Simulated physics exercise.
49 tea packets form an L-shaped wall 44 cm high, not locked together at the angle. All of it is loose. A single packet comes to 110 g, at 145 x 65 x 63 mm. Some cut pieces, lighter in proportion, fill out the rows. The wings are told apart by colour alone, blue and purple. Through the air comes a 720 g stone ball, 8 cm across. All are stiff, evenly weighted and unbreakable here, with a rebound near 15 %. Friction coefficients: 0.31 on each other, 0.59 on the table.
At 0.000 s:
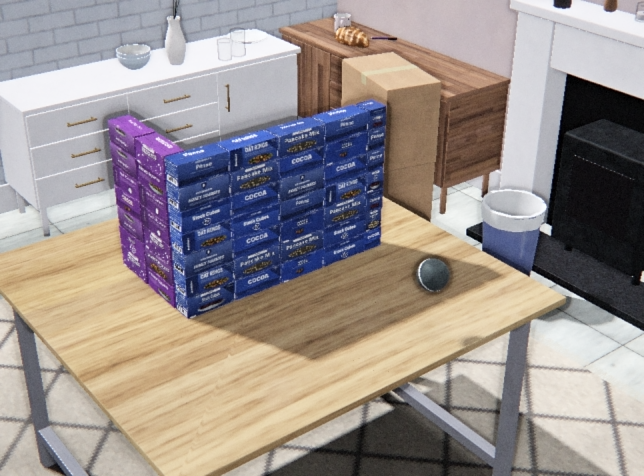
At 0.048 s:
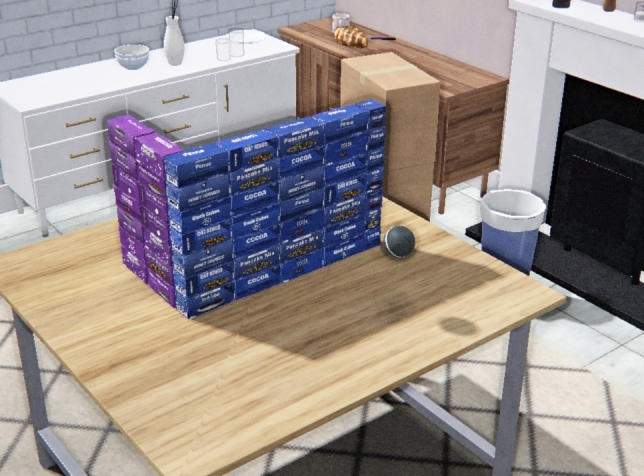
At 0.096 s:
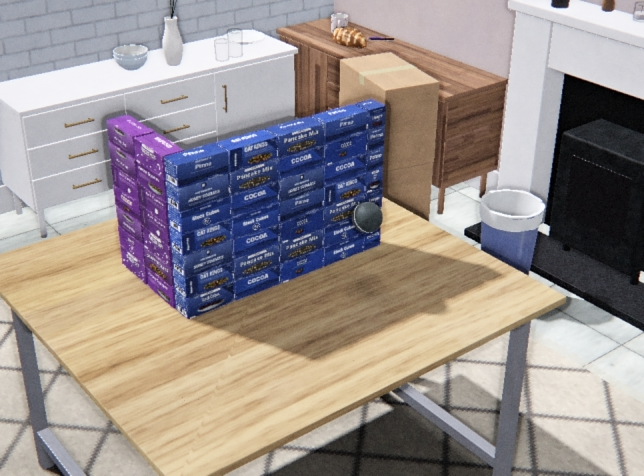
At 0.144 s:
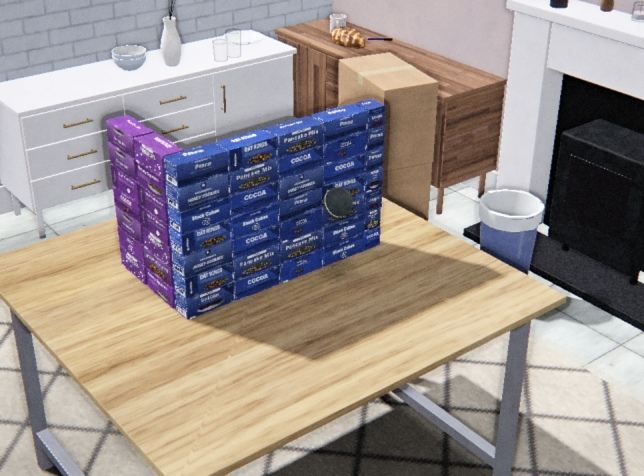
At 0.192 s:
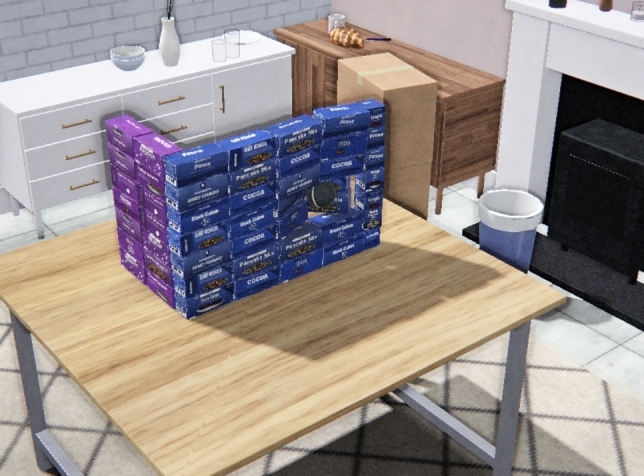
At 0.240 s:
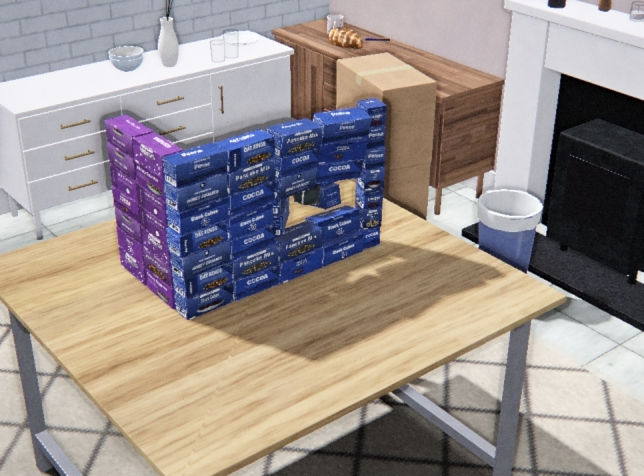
On a wooden table in a living room, a dark ball flew leftward into the blue side of an L-shaped wall of small boxes and punched a hole through it, jostling the boxes around the gap.
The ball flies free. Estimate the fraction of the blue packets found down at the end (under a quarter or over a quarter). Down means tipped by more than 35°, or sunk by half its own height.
The part is upwards of a quarter.
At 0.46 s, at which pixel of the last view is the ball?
Around (254, 199).
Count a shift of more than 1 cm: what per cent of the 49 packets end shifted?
It is 35 per cent.
By 0.46 s, ball still moving; 10 of the 35 blue packets down (10 of 49 in all colours); top blue packet tilted 7°.
By 0.88 s, ball still moving; 17 of the 35 blue packets down (17 of 49 in all colours); top blue packet on its side.
When it is over (1.5 s), ball rolling away; 17 of the 35 blue packets down (17 of 49 in all colours); top blue packet on its side; top purple packet unmoved. That is 49 per cent. In pixels of the last frame, middles, top blue packet near (566, 349), top purple packet near (158, 155).
